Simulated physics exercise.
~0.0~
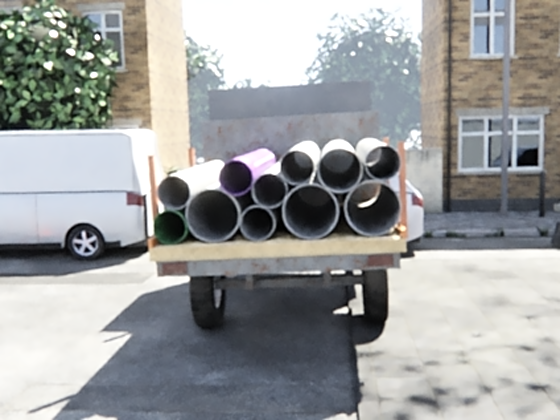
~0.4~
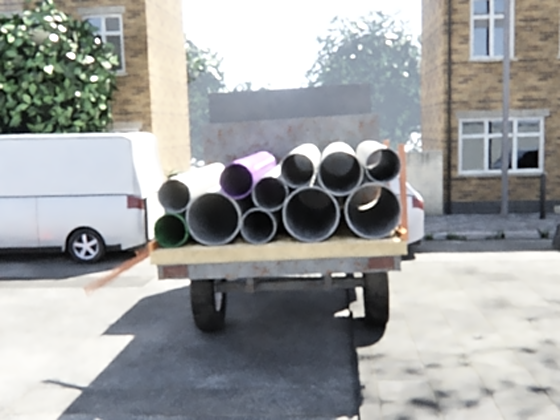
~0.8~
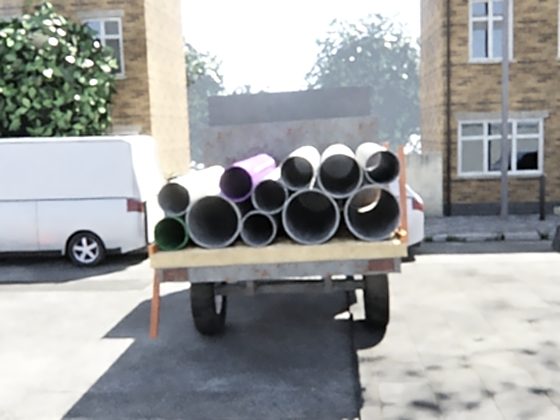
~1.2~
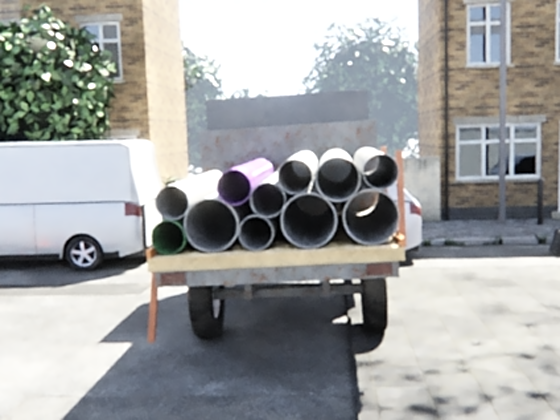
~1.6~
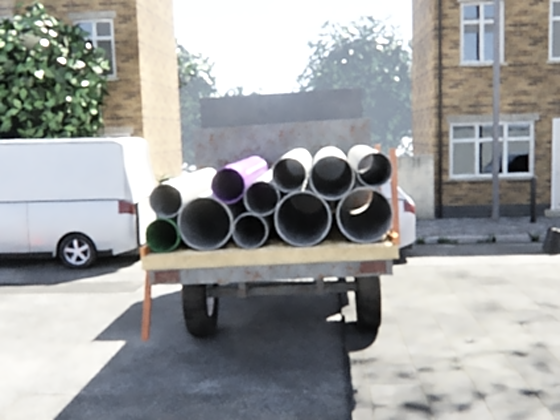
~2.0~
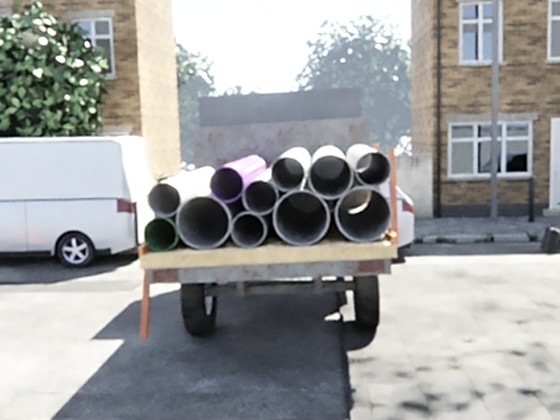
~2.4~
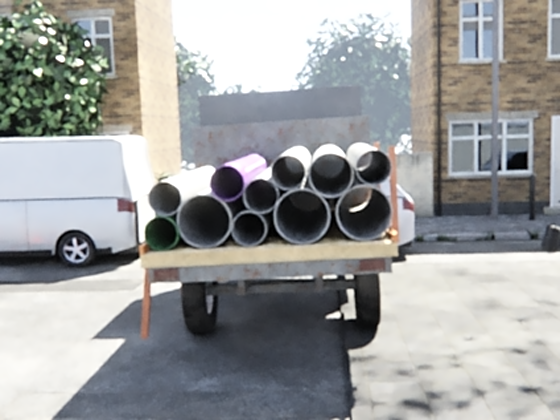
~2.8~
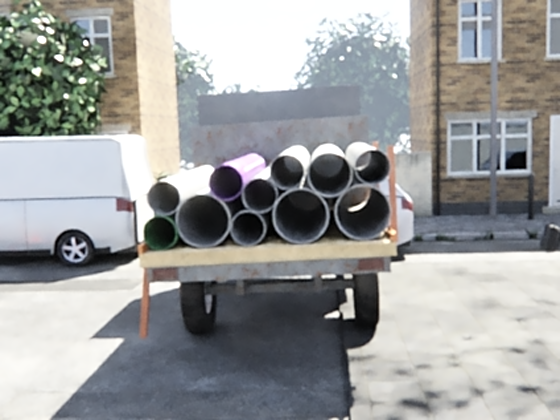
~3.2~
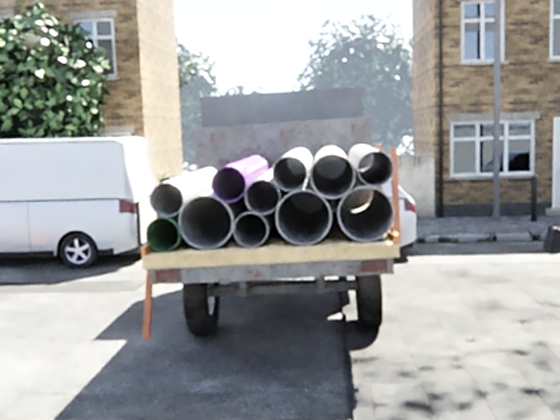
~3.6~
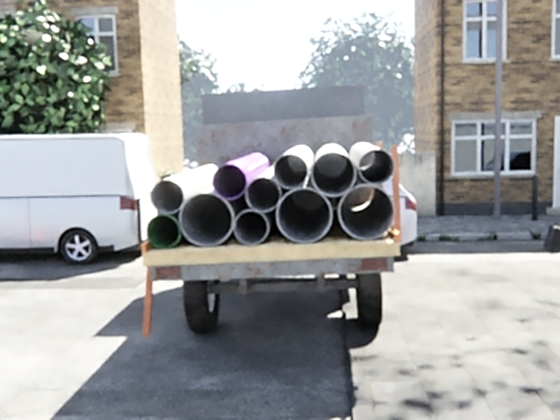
A stack of pipes, one purple and one green among the grey, sat on the back of a flatbed lorry when the orange post on the left swung outward and down, left hanging below the deck, yet every pipe stayed in place.
